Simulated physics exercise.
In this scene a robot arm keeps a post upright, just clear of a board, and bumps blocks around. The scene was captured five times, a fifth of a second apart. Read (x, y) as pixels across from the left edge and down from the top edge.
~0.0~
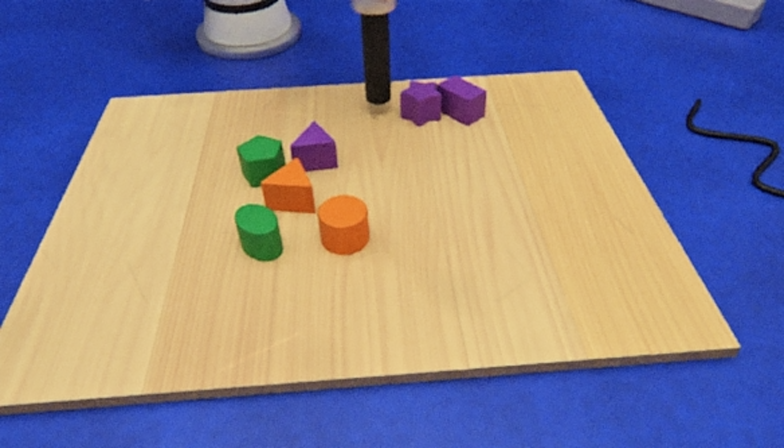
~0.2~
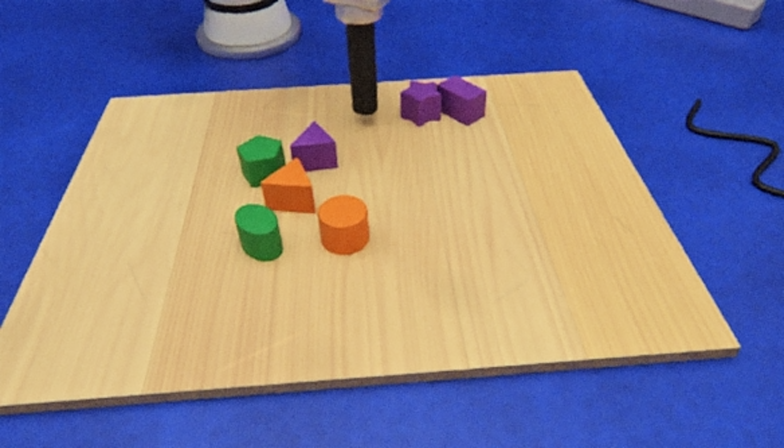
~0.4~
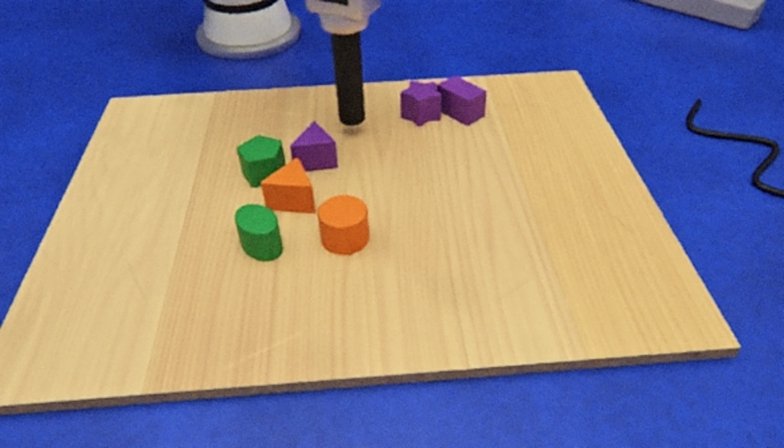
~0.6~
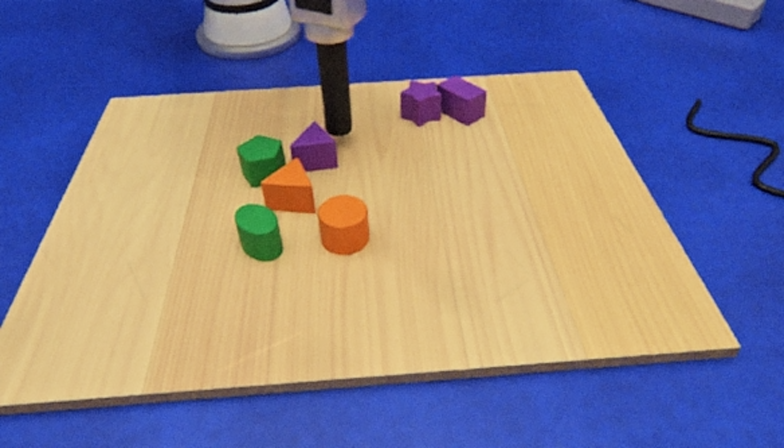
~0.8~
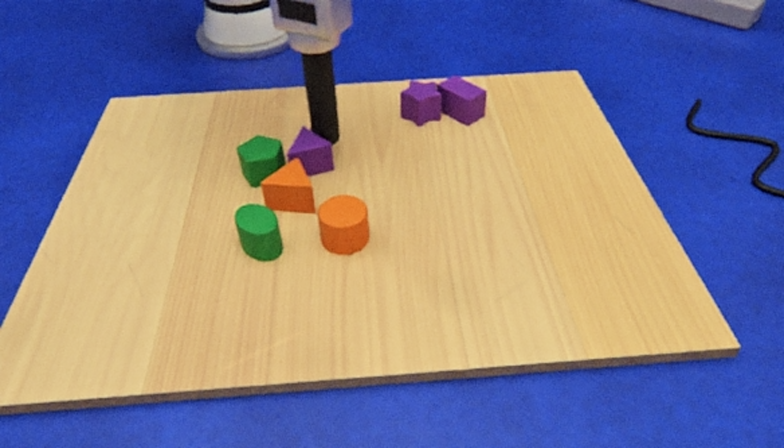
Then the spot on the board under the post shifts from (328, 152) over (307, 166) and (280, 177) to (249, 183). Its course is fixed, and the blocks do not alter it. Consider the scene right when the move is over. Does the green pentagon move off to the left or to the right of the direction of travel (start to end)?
Displaced right.
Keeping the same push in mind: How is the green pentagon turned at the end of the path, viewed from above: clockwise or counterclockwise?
Top view: Clockwise.
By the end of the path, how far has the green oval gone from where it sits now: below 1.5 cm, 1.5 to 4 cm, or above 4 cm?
The answer here is less than 1.5 cm.
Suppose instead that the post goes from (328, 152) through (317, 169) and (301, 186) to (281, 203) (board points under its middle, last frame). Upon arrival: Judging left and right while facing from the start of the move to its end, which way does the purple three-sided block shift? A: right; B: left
A.
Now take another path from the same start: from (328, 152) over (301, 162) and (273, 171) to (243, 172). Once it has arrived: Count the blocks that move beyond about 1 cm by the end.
I predict two.
The first path, step by step. Halfway along, post (292, 160); green pentagon (241, 152); orange three-sided block (289, 180), turned 15° clockwise; purple three-sided block (274, 162).
At the end, post (247, 171); green oval in place; green pentagon (204, 158), turned 35° clockwise; orange three-sided block (289, 180), turned 15° clockwise; purple three-sided block (239, 176), turned 30° anticlockwise.
